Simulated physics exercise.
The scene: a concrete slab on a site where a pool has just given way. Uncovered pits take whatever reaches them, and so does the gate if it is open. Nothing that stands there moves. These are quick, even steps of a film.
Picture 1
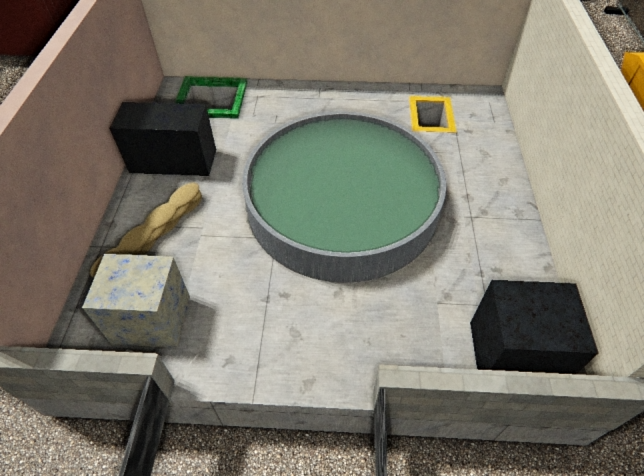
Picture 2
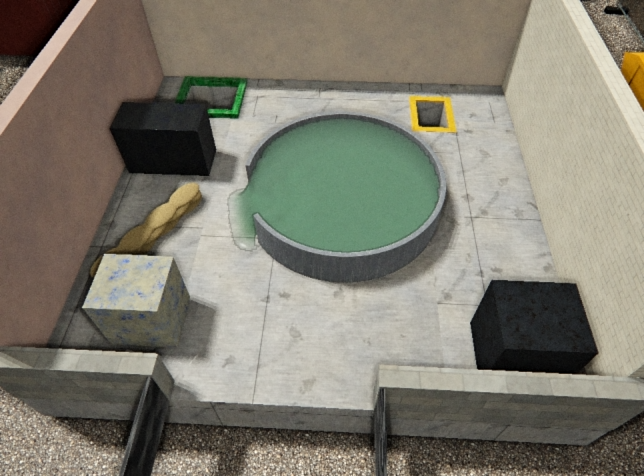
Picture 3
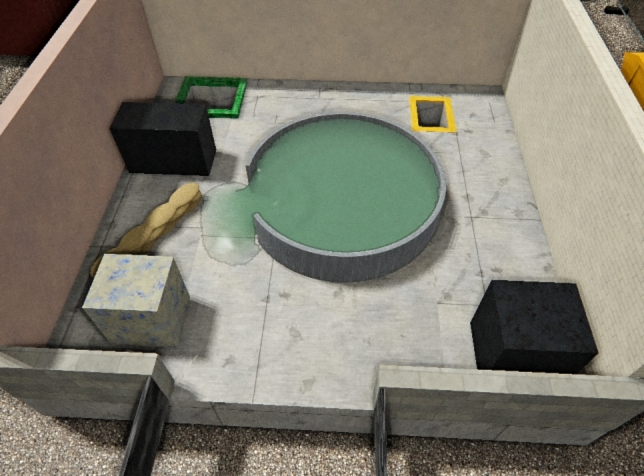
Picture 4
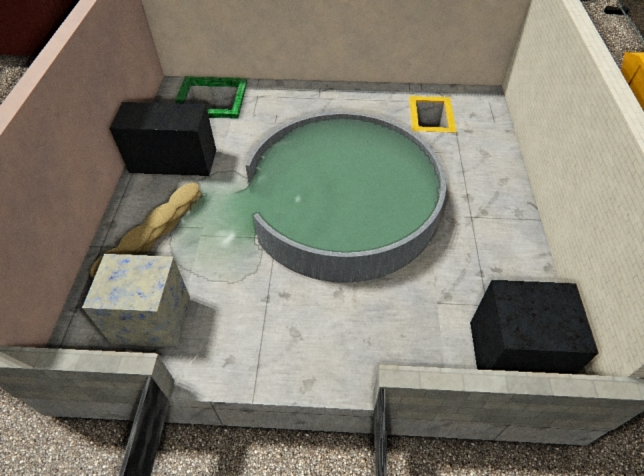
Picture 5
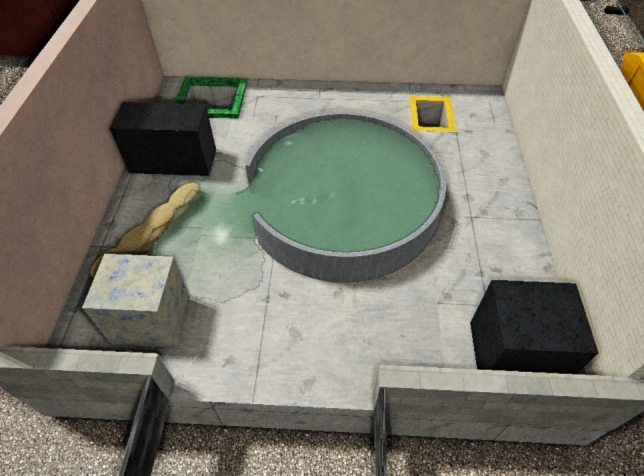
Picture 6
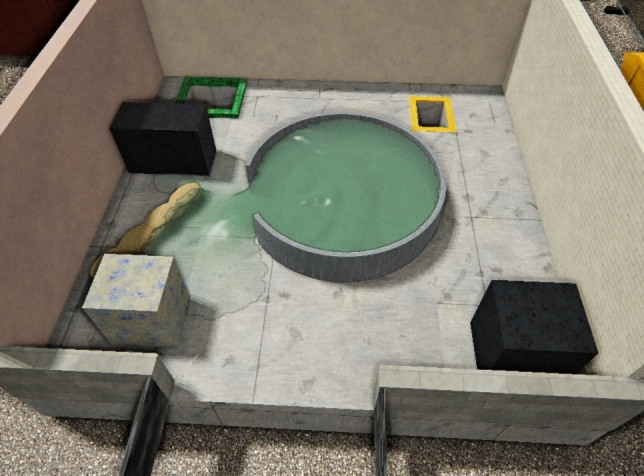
On a walled concrete slab, a round pool opens at its left side and green water spreads out.
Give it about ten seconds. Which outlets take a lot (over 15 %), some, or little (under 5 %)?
One by one: The gate takes over 15 %; the yellow pit takes under 5 %; the green pit takes under 5 %.
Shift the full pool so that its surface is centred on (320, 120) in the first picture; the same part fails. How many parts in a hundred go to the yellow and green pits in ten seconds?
Parts in a hundred: Yellow 2, green 14.
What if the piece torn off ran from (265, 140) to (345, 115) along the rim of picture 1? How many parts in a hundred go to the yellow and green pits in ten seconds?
Per cent: Yellow 12, green 25.
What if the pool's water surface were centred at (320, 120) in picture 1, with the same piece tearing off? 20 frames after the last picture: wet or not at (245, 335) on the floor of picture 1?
At that place: Under water.
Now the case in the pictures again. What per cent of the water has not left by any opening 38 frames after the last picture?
Near 92 in a hundred.
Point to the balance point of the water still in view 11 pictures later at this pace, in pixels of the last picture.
I would point to (295, 215).
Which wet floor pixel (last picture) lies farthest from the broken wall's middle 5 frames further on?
At about (42, 358).
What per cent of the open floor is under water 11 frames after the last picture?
I make it 25 per cent.
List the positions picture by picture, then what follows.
The first frame shows the round pool at (344, 178) is whole and still.
In the second frame, the front is at (241, 192), out from the gap at (251, 209).
In the third frame, water pours out at (252, 211) and has run to (215, 191).
In the fourth frame, the front is at (179, 250), out from the gap at (252, 211).
In the fifth frame, the front is at a hidden place, out from the gap at (252, 210).
In the sixth frame, the front is at a hidden place, out from the gap at (252, 210).
A moment on, water covers 15 % of the floor; the gate 0 %, the yellow pit 0 %, the green pit 0 %.
Next, water covers 25 % of the floor; the gate 0 %, the yellow pit 0 %, the green pit 0 %.
Then, water covers 45 % of the floor; the gate 1 %, the yellow pit 0 %, the green pit 0 %.
Later, water covers 70 % of the floor; the gate 7 %, the yellow pit 0 %, the green pit 0 %.
In the end, water covers 95 % of the floor; the gate 17 %, the yellow pit 1 %, the green pit 0 %.
